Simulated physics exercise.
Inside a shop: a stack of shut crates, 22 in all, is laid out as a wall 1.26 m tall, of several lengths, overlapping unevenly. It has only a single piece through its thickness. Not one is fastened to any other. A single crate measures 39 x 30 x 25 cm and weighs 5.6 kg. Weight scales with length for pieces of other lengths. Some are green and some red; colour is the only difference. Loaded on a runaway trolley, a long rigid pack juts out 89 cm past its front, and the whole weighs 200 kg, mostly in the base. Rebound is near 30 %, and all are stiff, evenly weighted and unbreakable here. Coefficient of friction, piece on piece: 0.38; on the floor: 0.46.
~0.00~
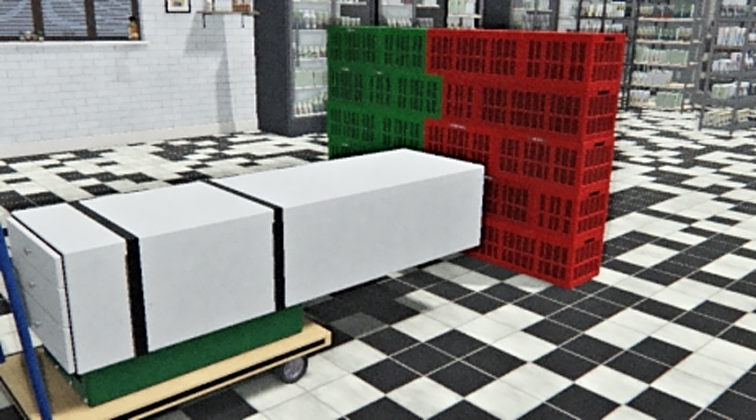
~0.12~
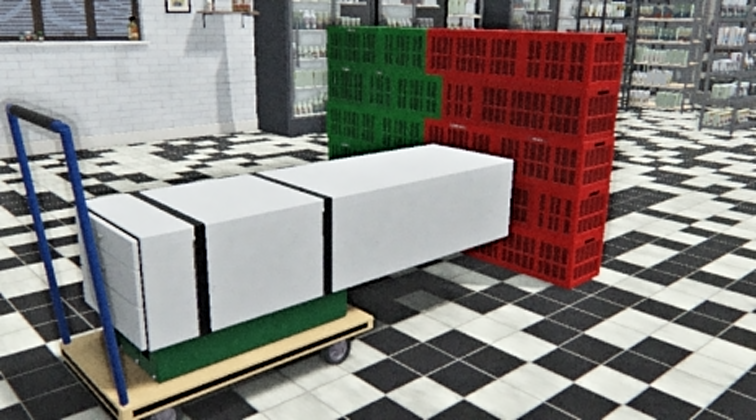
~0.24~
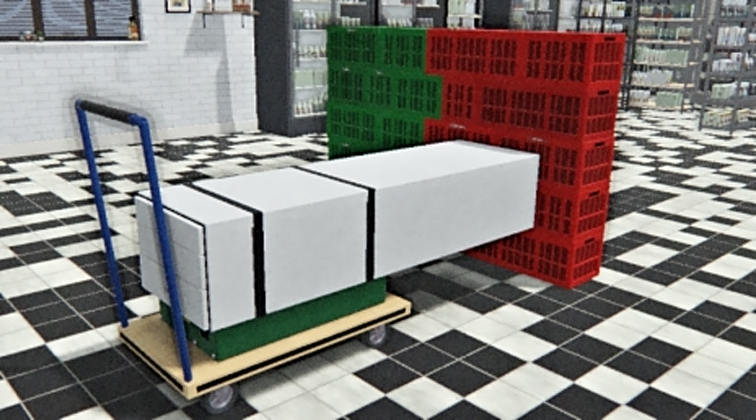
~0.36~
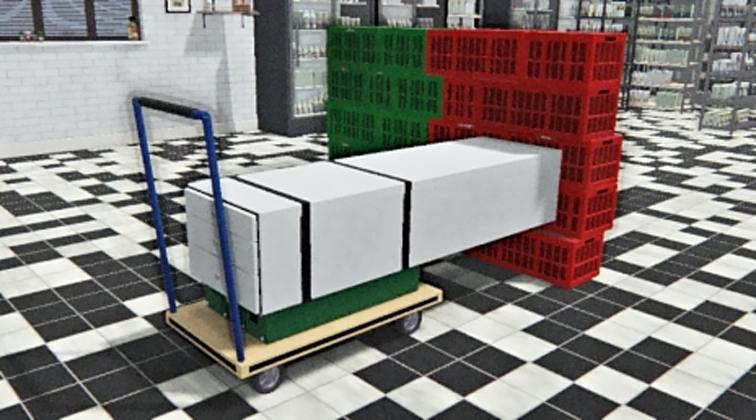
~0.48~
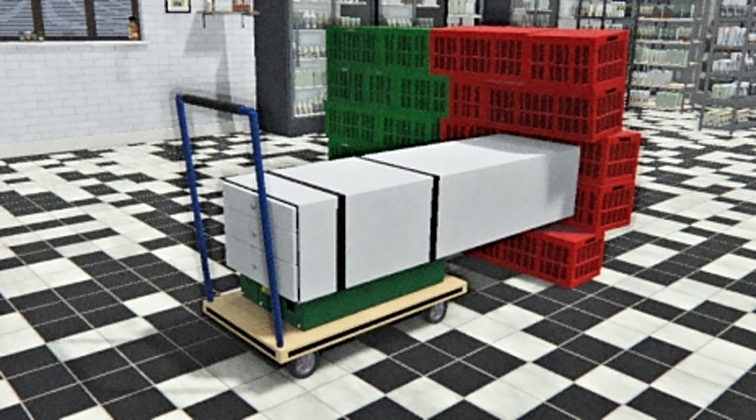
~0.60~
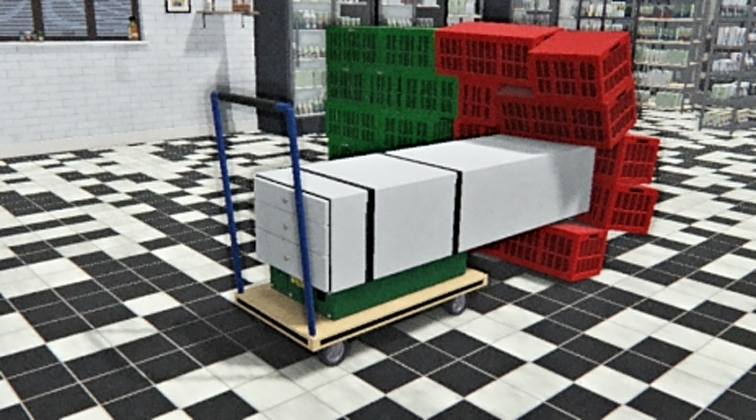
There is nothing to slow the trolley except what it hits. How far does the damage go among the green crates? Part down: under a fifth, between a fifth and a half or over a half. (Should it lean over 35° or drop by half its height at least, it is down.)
Below one in five.
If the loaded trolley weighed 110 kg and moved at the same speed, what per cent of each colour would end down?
Result: Red 80, green 0 %.
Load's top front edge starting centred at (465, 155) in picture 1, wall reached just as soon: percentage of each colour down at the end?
Result - red: 80%; green: 20%.
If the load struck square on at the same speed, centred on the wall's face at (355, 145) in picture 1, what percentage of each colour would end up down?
In that case red 0, green 80 per cent.
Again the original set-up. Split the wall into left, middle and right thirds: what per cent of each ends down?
In percent, the thirds read 0 on the left, 30 in the middle and 80 on the right.
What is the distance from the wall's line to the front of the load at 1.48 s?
It has gone roughly 120 centimetres beyond.
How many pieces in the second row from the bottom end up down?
Exactly 2 finish down.
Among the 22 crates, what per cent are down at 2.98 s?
35 %.
By 0.74 s, load 52 cm past the wall's line, still rolling; none of the 12 green crates down (3 of 22 in all colours); top green crate moved 45 mm; top red crate tilted 22°, 9 cm lower.
By 1.04 s, load 83 cm past the wall's line, still rolling; none of the 12 green crates down (5 of 22 in all colours); top green crate moved 7 cm; top red crate tilted 45°, 24 cm lower.
By 1.48 s, load 1.19 m past the wall's line, still rolling; none of the 12 green crates down (8 of 22 in all colours); top green crate moved 7 cm; top red crate tilted 55°, 67 cm lower.
By 2.98 s, load 1.55 m past the wall's line, stopped; none of the 12 green crates down (8 of 22 in all colours); top green crate moved 7 cm; top red crate on its side.
When it is over (4.5 s), load 1.55 m past the wall's line, stopped; none of the 12 green crates down (8 of 22 in all colours); top green crate moved 7 cm; top red crate on its side. That is 0 per cent. In pixels of the last frame, middles, top green crate near (428, 50), top red crate near (741, 223).
